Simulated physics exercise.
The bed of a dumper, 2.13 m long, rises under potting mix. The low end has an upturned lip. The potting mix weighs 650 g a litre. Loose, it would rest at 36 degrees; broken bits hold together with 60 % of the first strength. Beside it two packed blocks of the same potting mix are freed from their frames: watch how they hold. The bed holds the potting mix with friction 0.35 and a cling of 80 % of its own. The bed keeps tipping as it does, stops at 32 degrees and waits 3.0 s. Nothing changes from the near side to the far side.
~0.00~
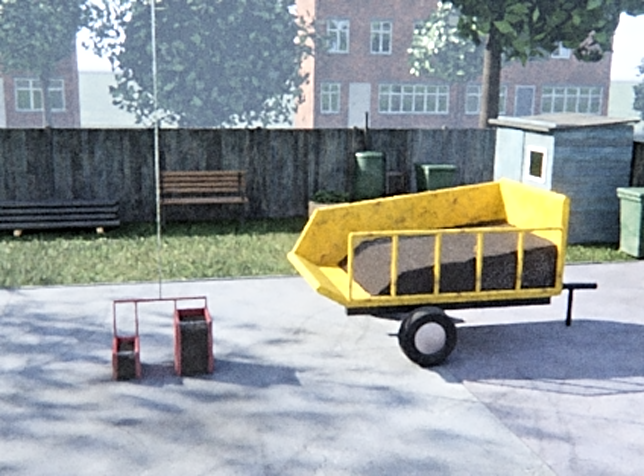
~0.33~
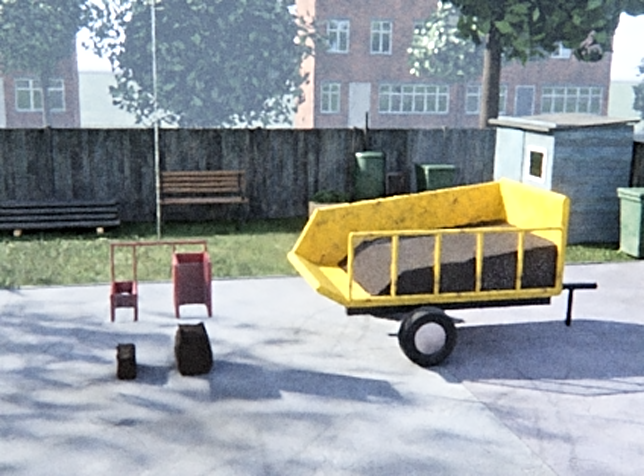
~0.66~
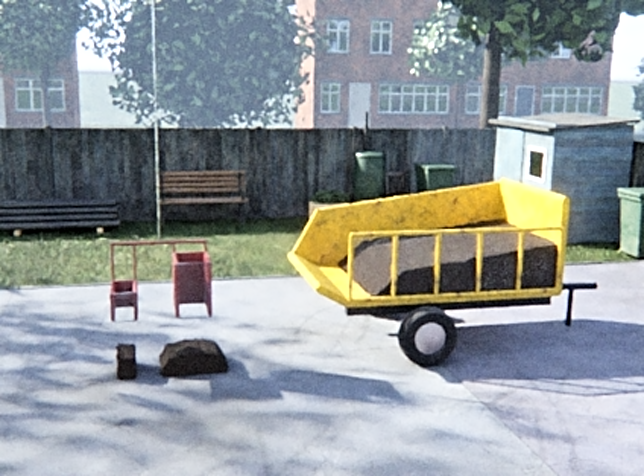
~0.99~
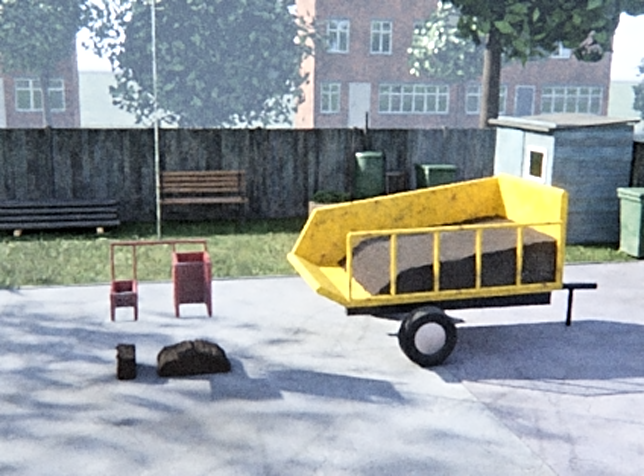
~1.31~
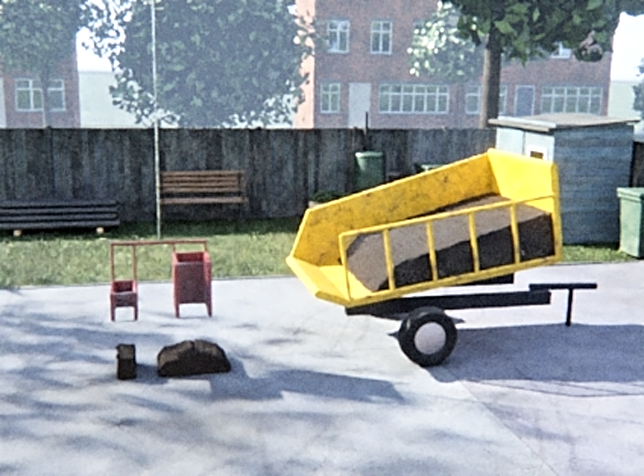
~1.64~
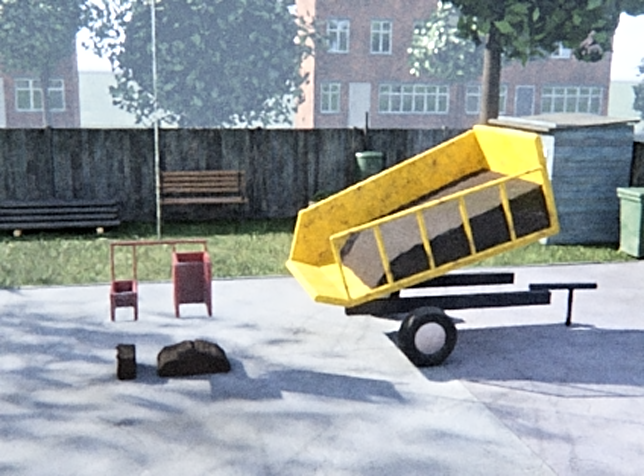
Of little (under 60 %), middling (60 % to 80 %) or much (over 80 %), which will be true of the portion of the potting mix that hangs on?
It comes out little: Under 60 %.
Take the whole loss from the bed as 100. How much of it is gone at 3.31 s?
About 40 %.
After 2.14 s, the tilt is 29 degrees and 100 % is on the bed.
After 2.72 s, the tilt is 32 degrees and 100 % is on the bed.
After 3.31 s, the tilt is 32 degrees and 71 % is on the bed.
After 3.89 s, the tilt is 32 degrees and 41 % is on the bed.
After 5.38 s, the tilt is 32 degrees and 29 % is on the bed.
